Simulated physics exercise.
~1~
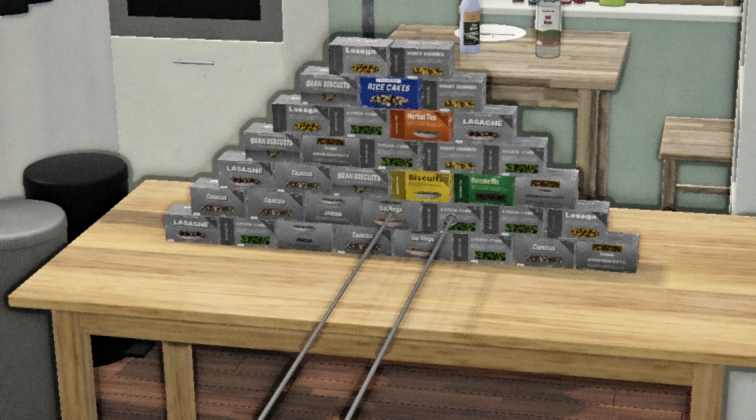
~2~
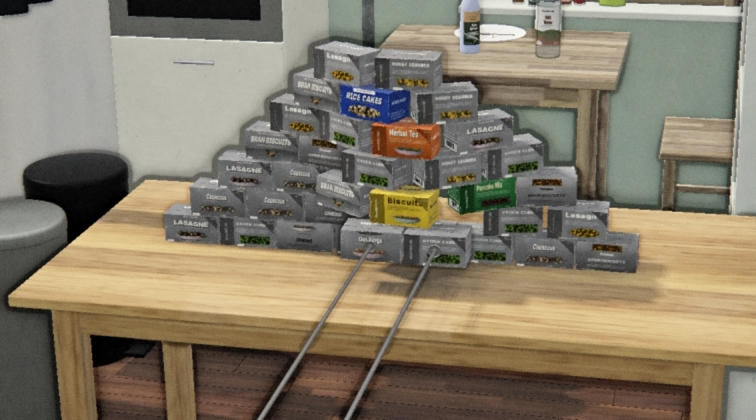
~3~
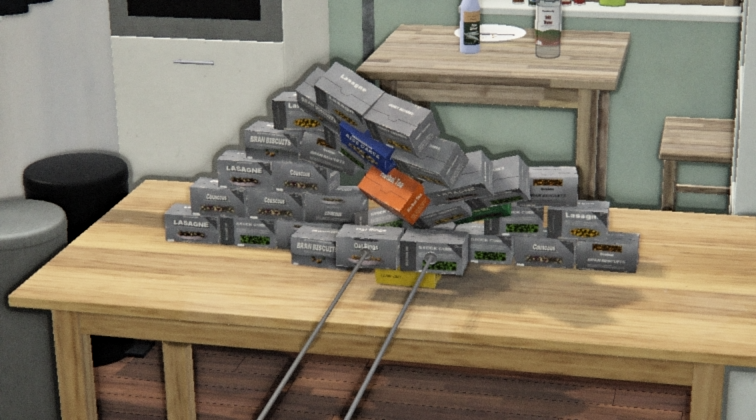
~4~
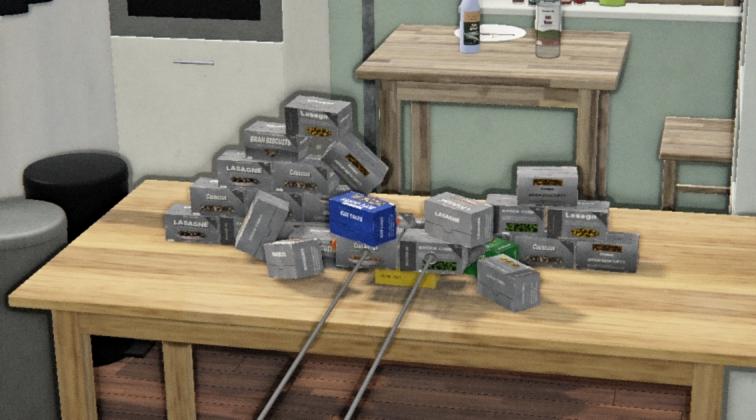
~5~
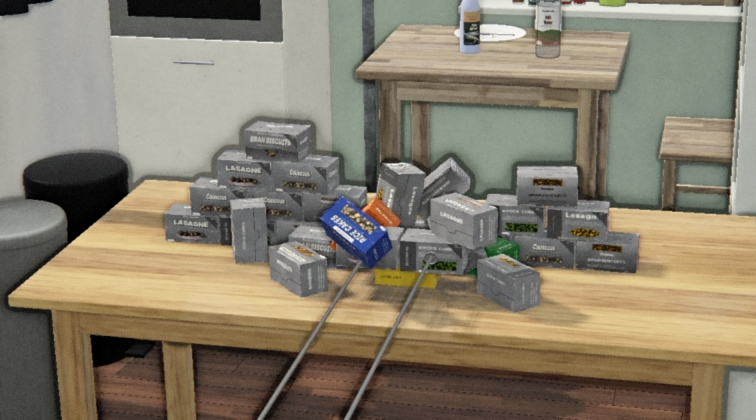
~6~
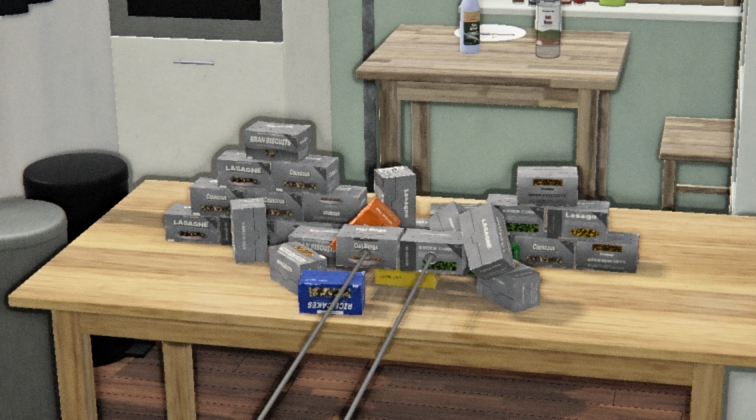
On a wooden table, two thin rods drew a pair of grey boxes forward from the bottom of a stacked wall, and the middle caved in, leaving the yellow and orange boxes on their sides and the blue one upside down in front.
